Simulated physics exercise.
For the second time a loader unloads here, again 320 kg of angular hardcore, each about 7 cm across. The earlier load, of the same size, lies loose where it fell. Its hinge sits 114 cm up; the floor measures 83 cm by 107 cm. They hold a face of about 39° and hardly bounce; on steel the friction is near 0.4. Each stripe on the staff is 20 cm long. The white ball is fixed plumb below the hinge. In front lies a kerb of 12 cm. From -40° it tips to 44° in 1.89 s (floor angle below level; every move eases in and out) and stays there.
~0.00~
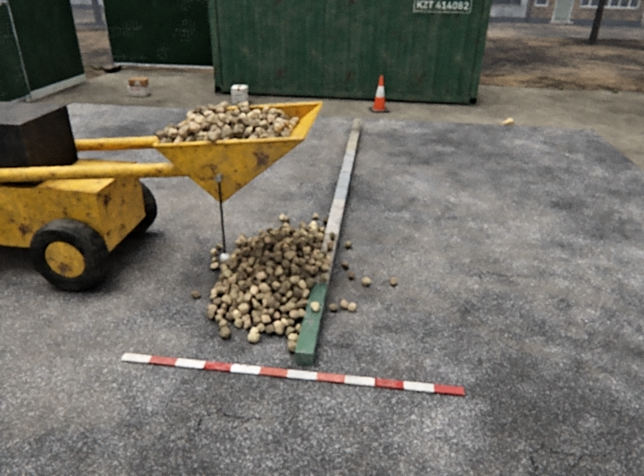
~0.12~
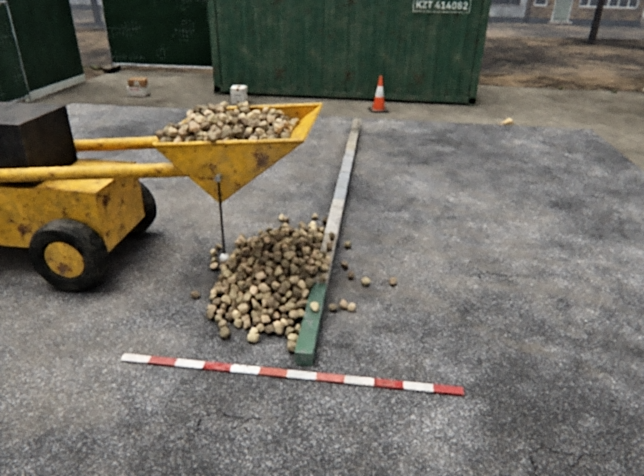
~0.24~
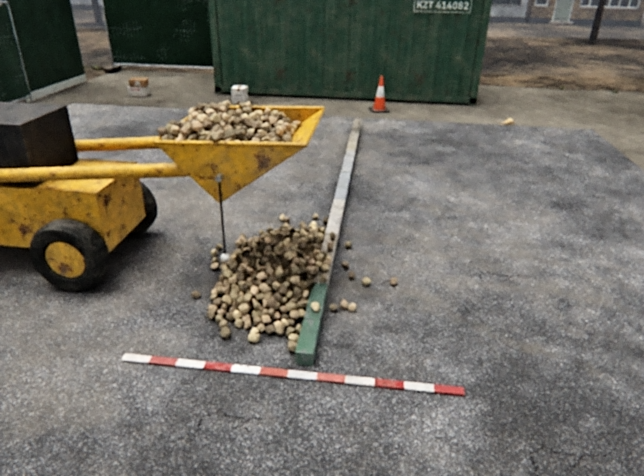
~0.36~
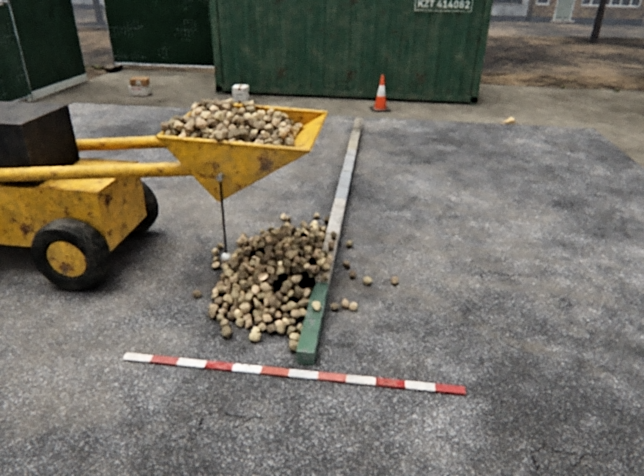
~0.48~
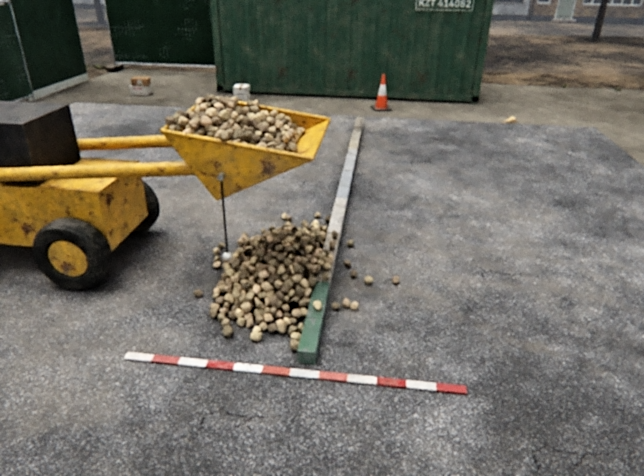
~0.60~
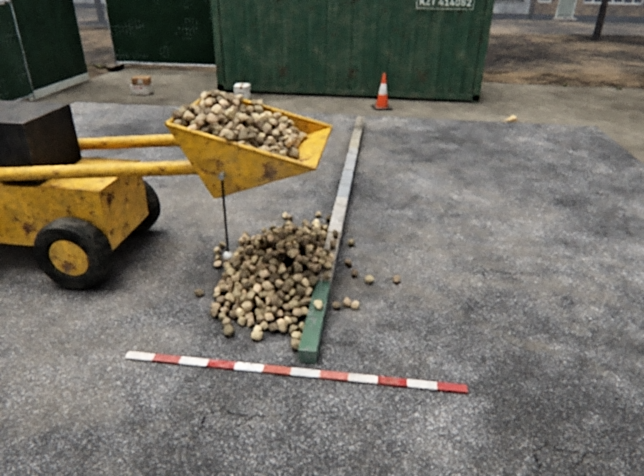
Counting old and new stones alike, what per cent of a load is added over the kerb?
Close to 61 parts in a hundred.
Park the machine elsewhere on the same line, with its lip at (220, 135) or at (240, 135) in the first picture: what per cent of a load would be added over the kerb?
Near 0 per cent from the first place, 5 from the second.
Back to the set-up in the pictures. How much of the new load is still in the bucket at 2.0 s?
It holds some 20 per cent.
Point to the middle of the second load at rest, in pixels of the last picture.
Near (343, 265).
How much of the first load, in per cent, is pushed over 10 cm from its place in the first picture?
Roughly 0 per cent of them.
After 1.4 s the floor is at 31°; in per cent of one load, 97 in the bucket, 101 on this side of the kerb, 1 over the kerb; the foremost stones are at (357, 280).
After 2.0 s the floor is at 44°; in per cent of one load, 21 in the bucket, 150 on this side of the kerb, 28 over the kerb; the foremost stones are at (392, 273).
After 2.3 s the floor is at 44°; in per cent of one load, 0 in the bucket, 147 on this side of the kerb, 53 over the kerb; the foremost stones are at (439, 287).
After 4.9 s the floor is at 44°; in per cent of one load, 0 in the bucket, 137 on this side of the kerb, 63 over the kerb; the foremost stones are at (454, 289). Net gain over the kerb, 61.
